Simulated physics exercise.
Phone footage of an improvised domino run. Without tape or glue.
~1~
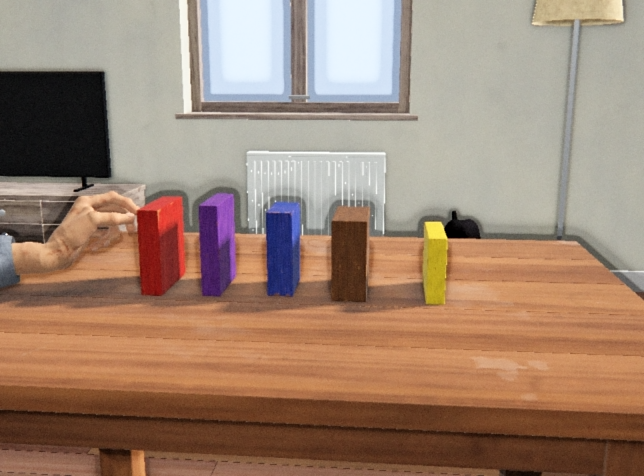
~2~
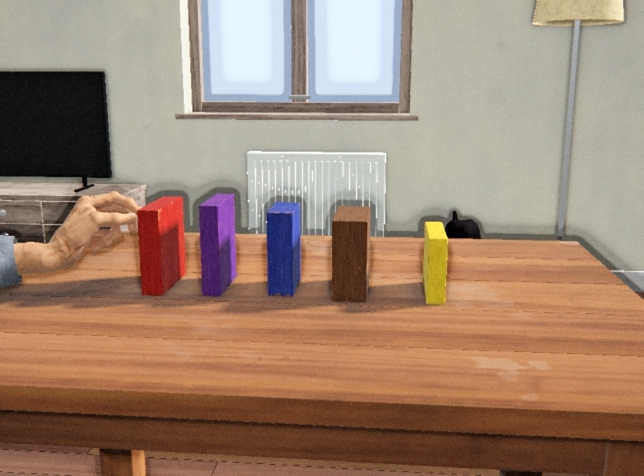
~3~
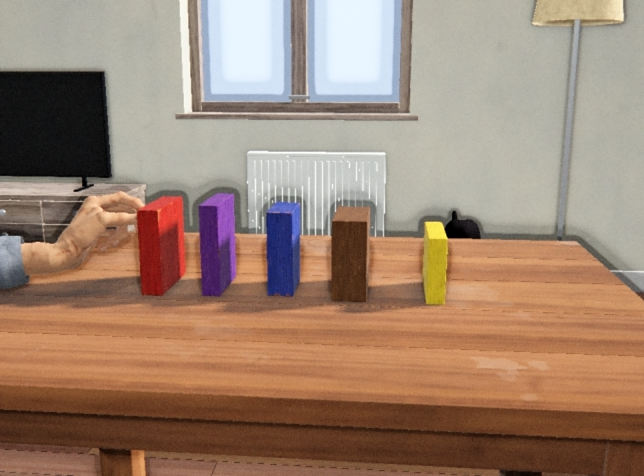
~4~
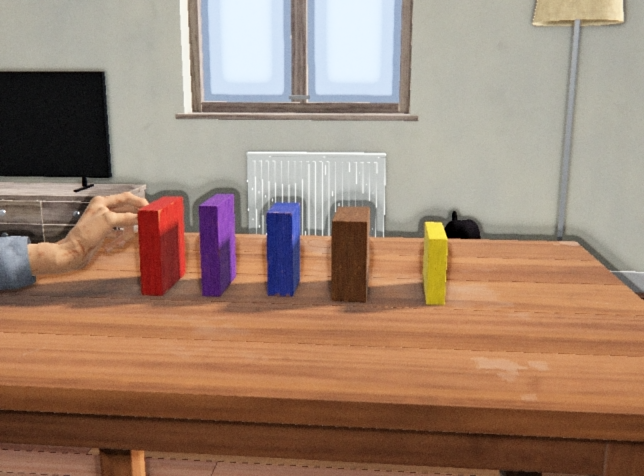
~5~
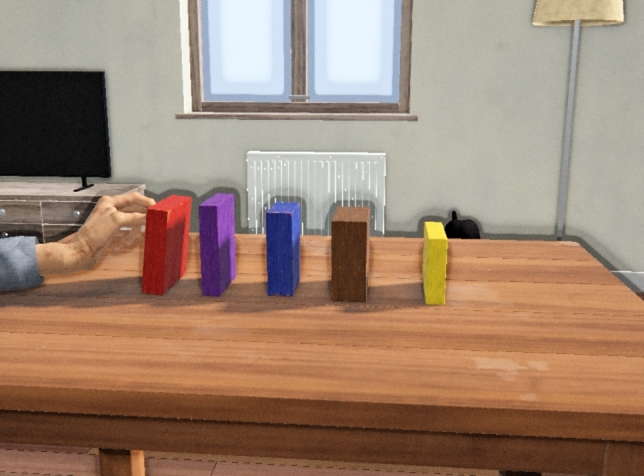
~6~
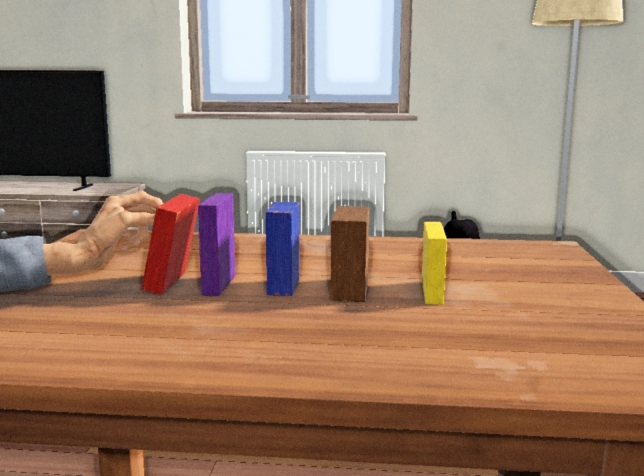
The footage shows red, purple, blue, brown and yellow blocks standing in a row on a wooden table. A hand at the left pushes the red block, which tilts slightly rightward toward the purple one while the others stay still.
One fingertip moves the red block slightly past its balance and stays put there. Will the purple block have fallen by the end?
Yes, it has fallen.
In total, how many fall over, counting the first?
That adds up to 5 in total.
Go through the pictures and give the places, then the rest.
In the first frame, purple block (218, 243); brown block (351, 252).
In the second frame, brown block (352, 253); blue block (284, 248).
In the third frame, brown block (351, 252); blue block (284, 248).
In the fourth frame, brown block (351, 253); blue block (284, 248).
In the fifth frame, red block 7° over; brown block (351, 253); blue block (284, 248).
In the sixth frame, red block 13° over; purple block (218, 243); brown block (351, 252).
Then, 0.40 s past the last view, red block 46° over; purple block rocked 23° from its first pose near (235, 243).
Then, 0.60 s past the last view, red block 65° over; purple block rocked 56° from its first pose near (260, 256); blue block rocked 34° from its first pose; brown block rocked 10° from its first pose.
Then, 0.80 s past the last view, red block 70° over; purple block rocked 67° from its first pose near (265, 262); brown block rocked 69° from its first pose; blue block rocked 60° from its first pose.
Then, 0.90 s past the last view, red block 70° over; purple block rocked 68° from its first pose near (266, 263); brown block on its side; blue block rocked 63° from its first pose.
Finally, down or leaning hard on the table, brown block, purple block and blue block. Final places as the last picture's camera would see them, purple block near (266, 264).
